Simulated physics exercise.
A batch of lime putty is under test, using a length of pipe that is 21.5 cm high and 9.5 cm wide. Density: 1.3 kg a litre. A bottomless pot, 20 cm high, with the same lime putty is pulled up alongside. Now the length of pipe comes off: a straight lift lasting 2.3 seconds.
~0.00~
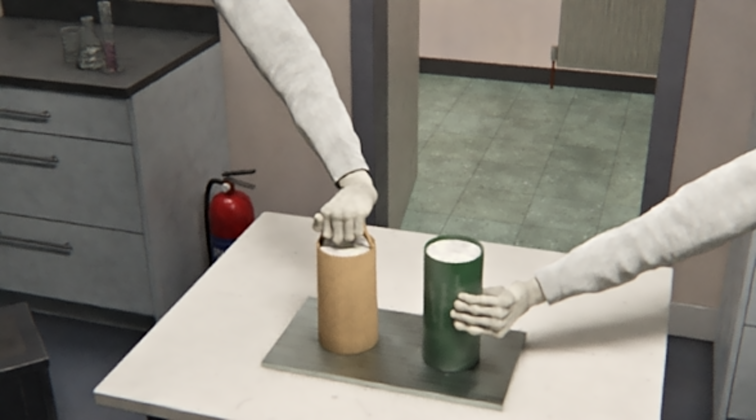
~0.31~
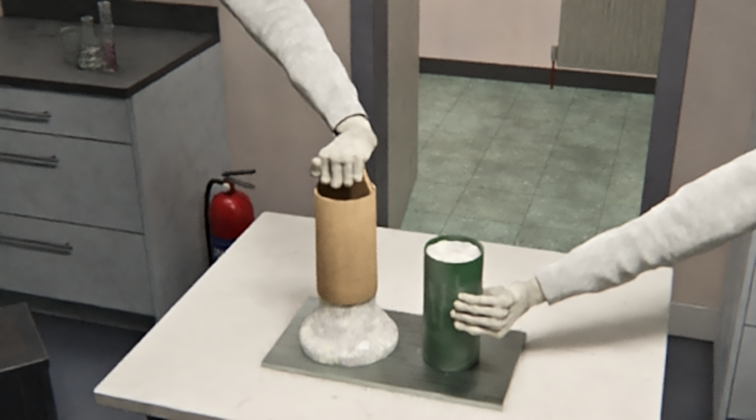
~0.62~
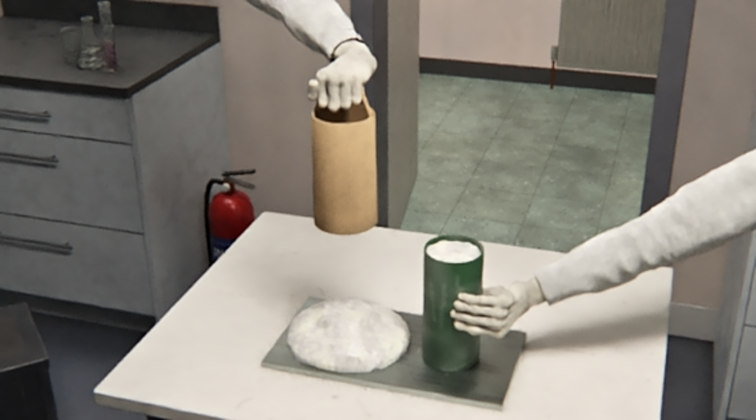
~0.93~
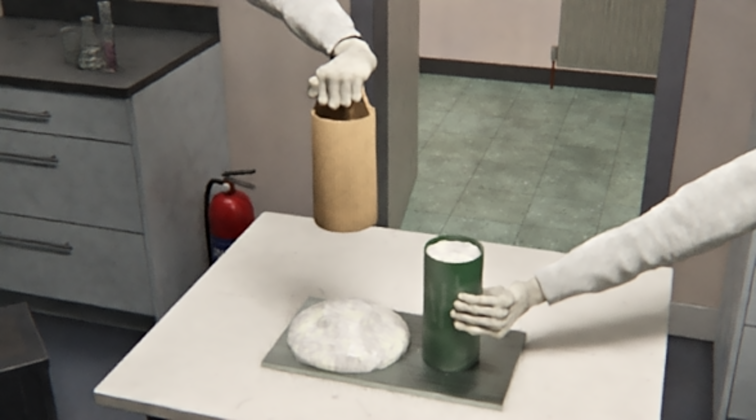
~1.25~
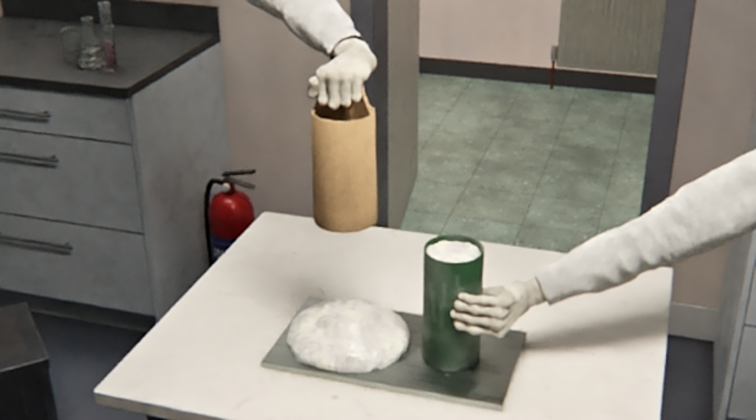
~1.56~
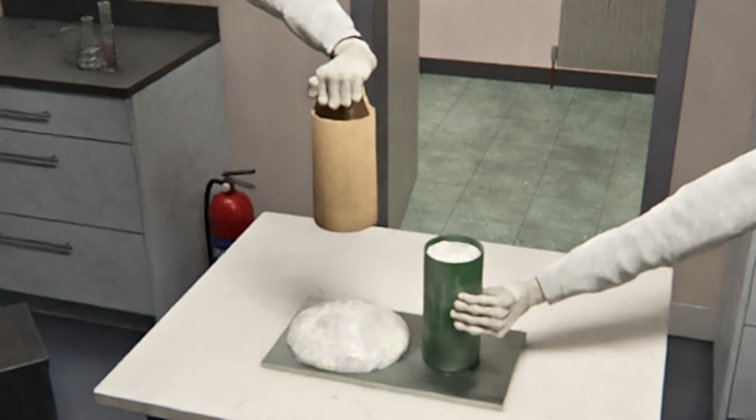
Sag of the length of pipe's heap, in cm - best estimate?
14 cm.
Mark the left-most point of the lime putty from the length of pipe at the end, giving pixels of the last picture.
The pixel is about (388, 357).
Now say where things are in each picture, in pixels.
The first picture shows middle of the pot's mouth at (346, 244), still down; middle of the length of pipe's top at (454, 250), not yet moved.
The second picture shows middle of the pot's mouth at (345, 190), raised 10 cm; middle of the length of pipe's top at (454, 250), not yet moved.
The third picture shows middle of the pot's mouth at (343, 115), raised 24 cm; what the pot left 6.3 cm high and 23 cm wide, top at (348, 311); middle of the length of pipe's top at (454, 250), not yet moved.
The fourth picture shows middle of the pot's mouth at (343, 112), raised 25 cm; what the pot left 6.3 cm high and 23 cm wide, top at (348, 311); middle of the length of pipe's top at (454, 250), not yet moved.
The fifth picture shows middle of the pot's mouth at (343, 112), raised 25 cm; what the pot left 6.3 cm high and 23 cm wide, top at (348, 311); middle of the length of pipe's top at (454, 250), not yet moved.
The sixth picture shows middle of the pot's mouth at (343, 112), raised 25 cm; what the pot left 6.3 cm high and 23 cm wide, top at (348, 311); middle of the length of pipe's top at (454, 250), not yet moved.
After 2.1 s, the length of pipe is up 4.6 cm; the lime putty has come down 4.3 cm to 17 cm and is 17 cm wide.
After 2.7 s, the length of pipe is up 13 cm; the lime putty has come down 14 cm to 7.9 cm and is 22 cm wide.
After 3.3 s, the length of pipe is up 22 cm; the lime putty has come down 14 cm to 7.8 cm and is 22 cm wide.
After 4.0 s, the length of pipe is clear; the lime putty has come down 14 cm to 7.8 cm and is 22 cm wide.
After 4.5 s, at rest, the length of pipe is clear; the lime putty has come down 14 cm to 7.8 cm and is 22 cm wide.
